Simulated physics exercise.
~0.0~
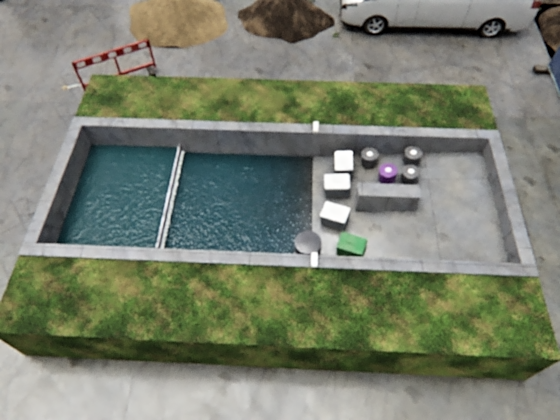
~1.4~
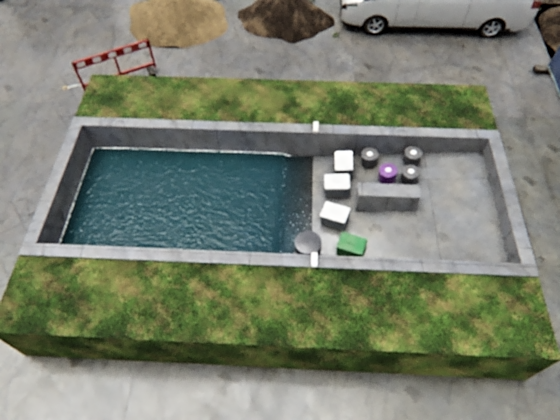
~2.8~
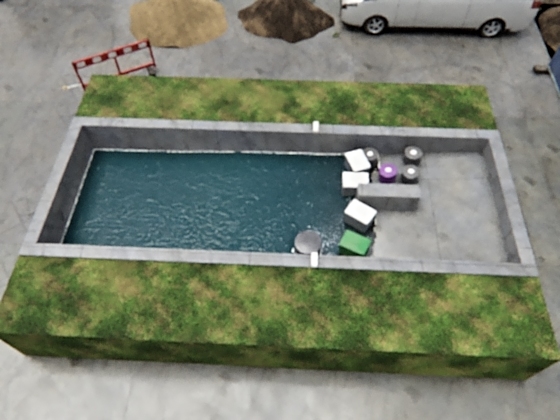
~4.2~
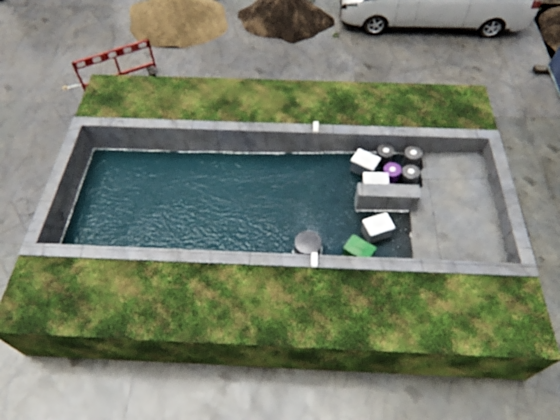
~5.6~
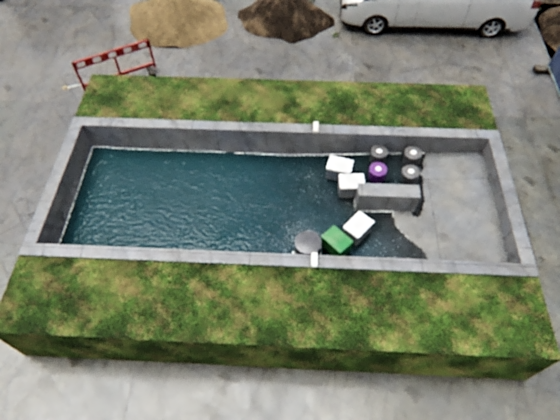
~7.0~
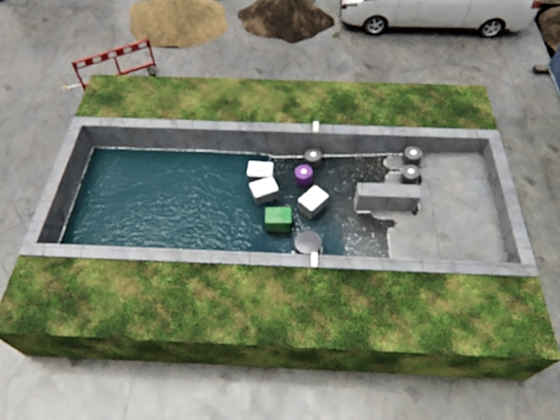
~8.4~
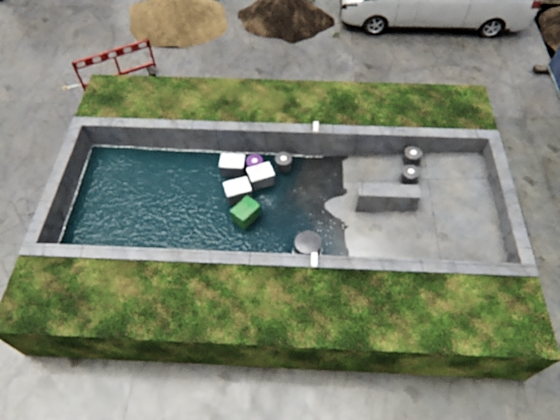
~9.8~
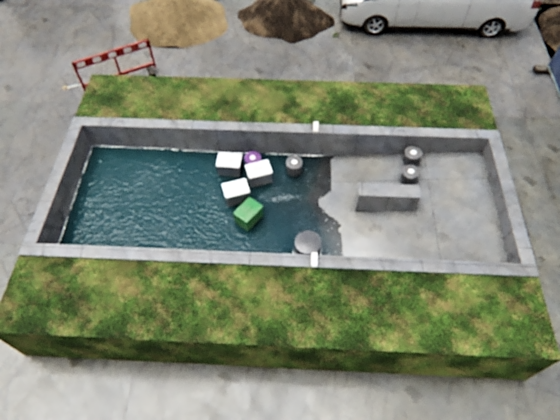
Water surges right up the ramp, then draws several boxes and tubs left, leaving them afloat.
